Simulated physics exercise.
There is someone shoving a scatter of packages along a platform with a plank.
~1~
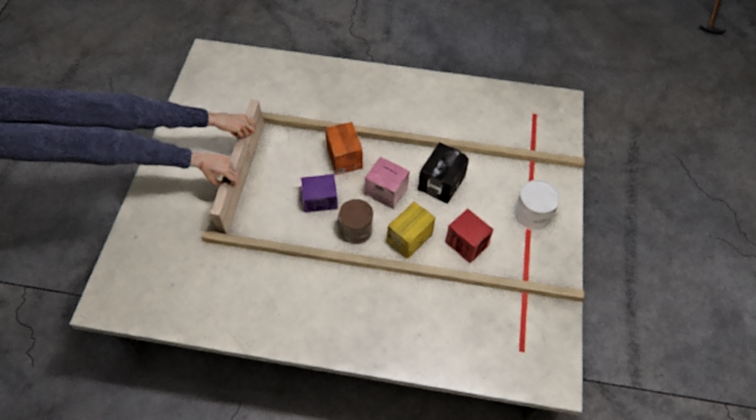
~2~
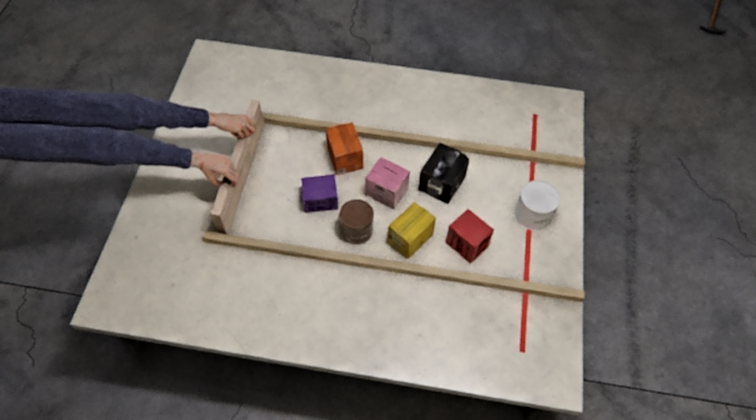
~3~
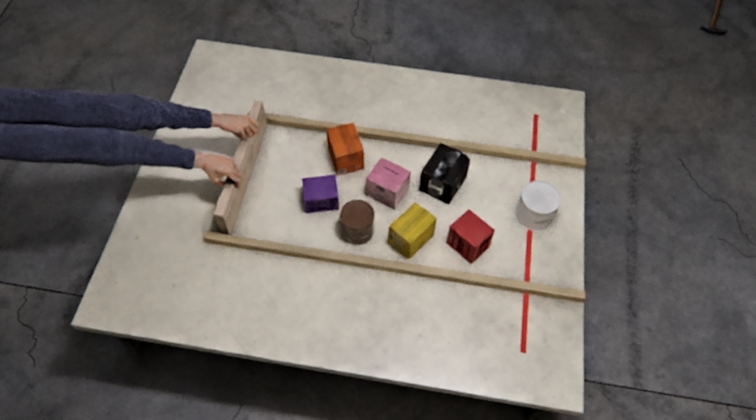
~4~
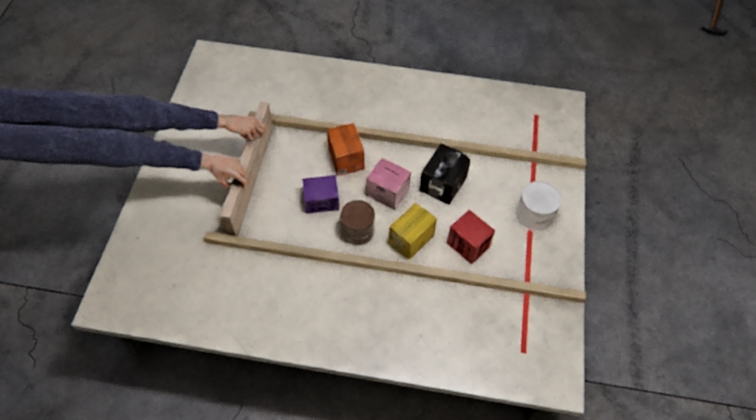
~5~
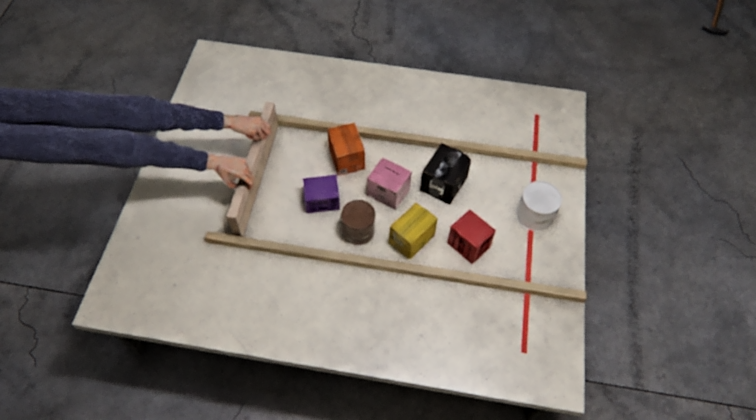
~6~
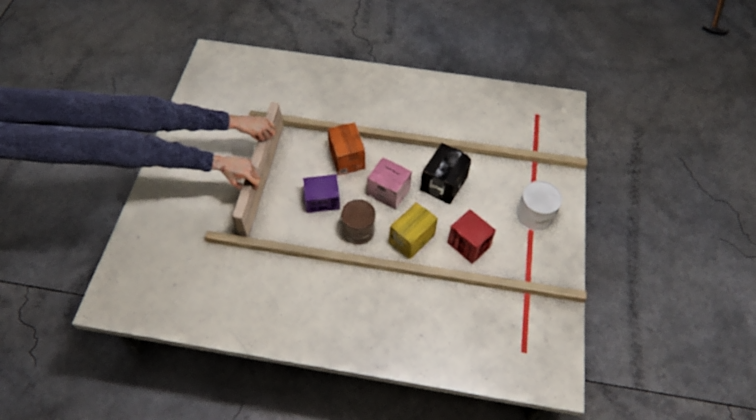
We see two hands slide a wooden plank slightly to the right between two rails on a pale tabletop, while the scattered colored boxes, brown cylinder and white canister near a red line stay essentially still.
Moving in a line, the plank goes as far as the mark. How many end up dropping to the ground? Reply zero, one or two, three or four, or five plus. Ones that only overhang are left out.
One or two.
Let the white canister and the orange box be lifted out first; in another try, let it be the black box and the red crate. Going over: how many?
In the first try 1, in the other 1.
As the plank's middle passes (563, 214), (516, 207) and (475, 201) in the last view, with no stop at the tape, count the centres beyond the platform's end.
The numbers past the end are 5, 2 and 0.
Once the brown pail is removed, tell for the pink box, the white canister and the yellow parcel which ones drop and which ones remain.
Note: Pink box stays up top / white canister falls away / yellow parcel stays up top.
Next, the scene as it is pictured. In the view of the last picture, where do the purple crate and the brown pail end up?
Final positions - purple crate around (550, 232), brown pail around (549, 257).
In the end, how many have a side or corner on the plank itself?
The count in contact is 3.
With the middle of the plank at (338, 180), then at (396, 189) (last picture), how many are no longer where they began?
First 3, after that 7.
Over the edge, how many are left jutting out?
3 is the number.
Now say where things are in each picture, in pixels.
The first picture shows white canister (536, 205); red crate (469, 236); black box (443, 173); plank (239, 165); tape (529, 220).
The second picture shows red crate (469, 236); plank (240, 166).
The third picture shows black box (445, 174); yellow parcel (412, 231).
The fourth picture shows white canister (538, 206); orange box (346, 149).
The fifth picture shows red crate (471, 237); pink box (389, 184).
The sixth picture shows white canister (539, 206); red crate (471, 236); black box (446, 174); plank (260, 168); tape (532, 221).
Early on, none off yet; white canister at rest near (539, 206); red crate at rest near (471, 236); black box at rest near (446, 174).
A while later, none off yet; white canister at rest near (539, 206); red crate travelled about its own width near (519, 242); black box travelled well along near (511, 169).
Finally, the number that fall off is one or two; lost, red crate and white canister.
